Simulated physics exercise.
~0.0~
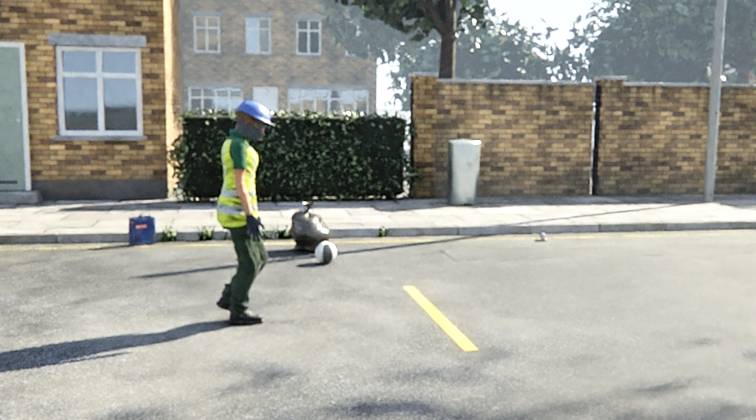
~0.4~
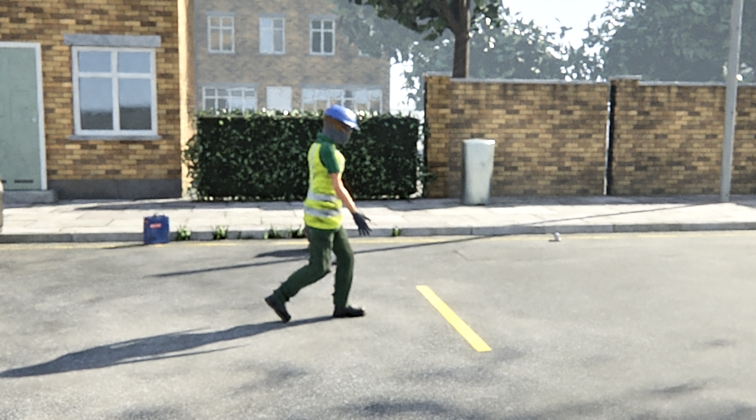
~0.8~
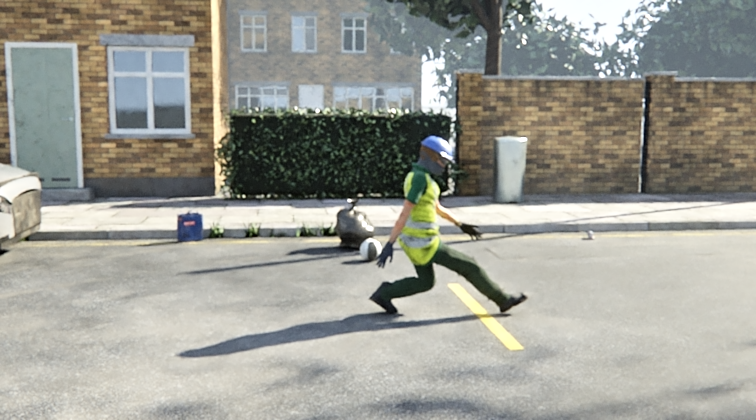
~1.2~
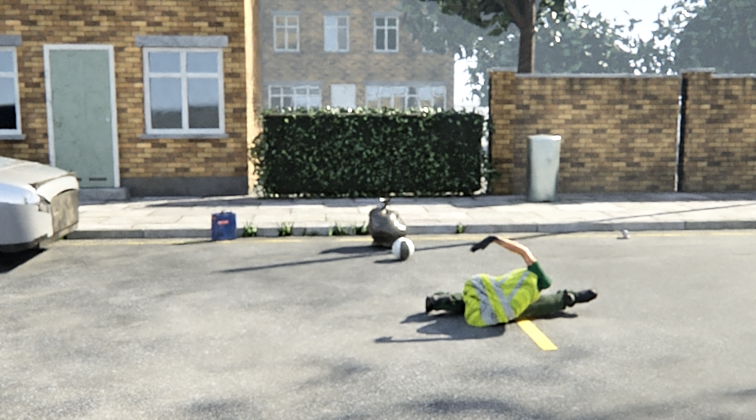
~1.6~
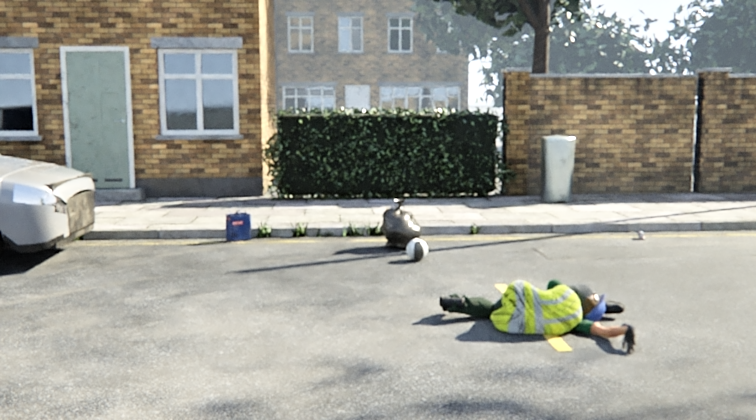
A worker in a blue cap, yellow high-visibility vest and dark green trousers walks rightward across a grey road, seen side-on from across the street. Behind are brick houses with a pale green door, a dark hedge, a brick wall and a pale bin, with a blue box, a sack and a ball near the kerb. As the view pans slightly left, a silver car appears at the left edge. The worker's stride stretches wide by the yellow tape, then the body collapses, one arm raised. It ends lying still, hips short of the tape and head beyond it.
